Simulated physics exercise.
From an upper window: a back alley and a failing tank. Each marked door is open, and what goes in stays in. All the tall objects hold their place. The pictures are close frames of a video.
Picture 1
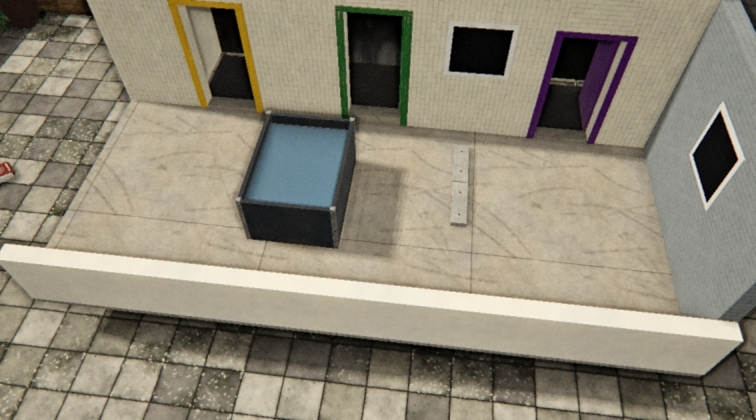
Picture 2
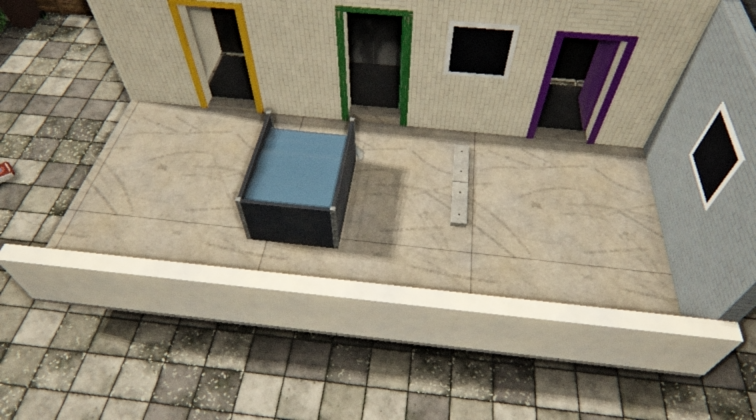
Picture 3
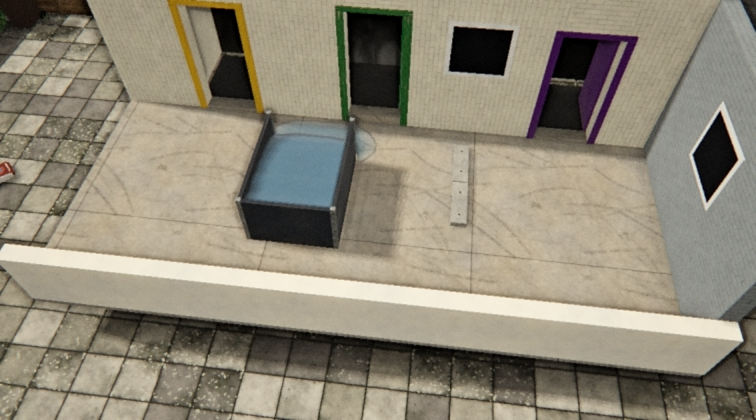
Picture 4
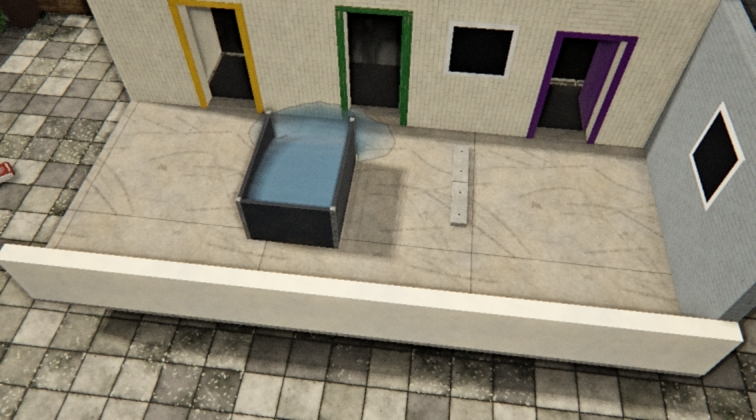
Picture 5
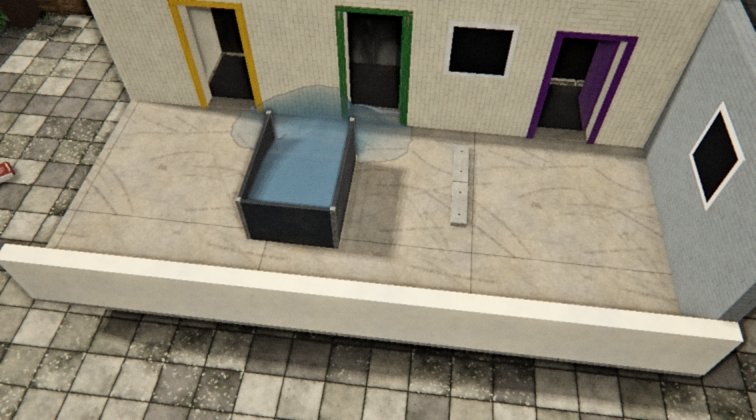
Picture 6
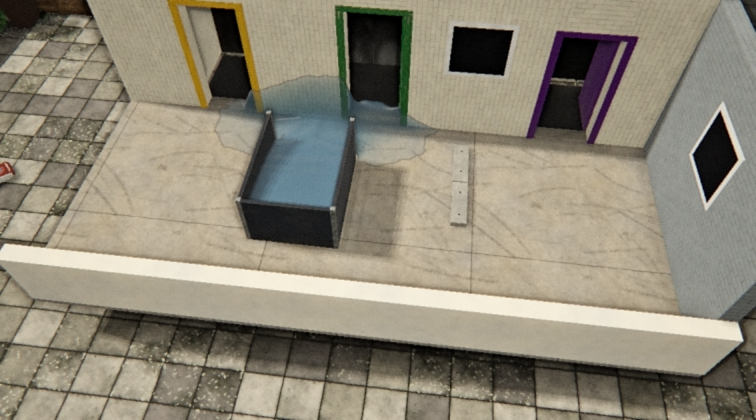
In this clip, a dark open-topped tank of blue water stands in a walled yard before yellow, green and purple doorways; its far side opens, and water pours out, spreading left and right along the building's wall.
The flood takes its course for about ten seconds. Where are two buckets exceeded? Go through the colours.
The green door lets in a lot; the yellow door lets in a lot; the purple door admits no more than that.
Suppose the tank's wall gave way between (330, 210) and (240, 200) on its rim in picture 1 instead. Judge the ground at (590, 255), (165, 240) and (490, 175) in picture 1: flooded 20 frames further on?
One after the other: Wet, wet, no water.
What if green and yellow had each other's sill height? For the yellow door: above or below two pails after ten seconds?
Then: The yellow one holds.
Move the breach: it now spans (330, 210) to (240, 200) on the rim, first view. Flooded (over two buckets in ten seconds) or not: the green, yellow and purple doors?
My reading: The green door takes less; the yellow door lets less in; the purple door floods.
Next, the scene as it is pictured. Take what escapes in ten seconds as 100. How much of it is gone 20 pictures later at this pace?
I make it 70 per cent.
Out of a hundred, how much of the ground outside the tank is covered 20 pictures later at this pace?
About 65 per cent.
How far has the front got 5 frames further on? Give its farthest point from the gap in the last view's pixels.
Roughly at (541, 140).
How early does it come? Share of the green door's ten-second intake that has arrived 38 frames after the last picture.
Close to 100 %.
A moment on, water covers 20 % of the floor; the green door far over two buckets in, the yellow door under two buckets in, the purple door not reached.
Next, water covers 45 % of the floor; the green door far over two buckets in, the yellow door over two buckets in, the purple door wet at the sill, nothing in.
Then, water covers 65 % of the floor; the green door far over two buckets in, the yellow door over two buckets in, the purple door wet at the sill, nothing in.
Later, water covers 70 % of the floor; the green door far over two buckets in, the yellow door over two buckets in, the purple door under two buckets in.
In the end, water covers 85 % of the floor; the green door far over two buckets in, the yellow door over two buckets in, the purple door under two buckets in.
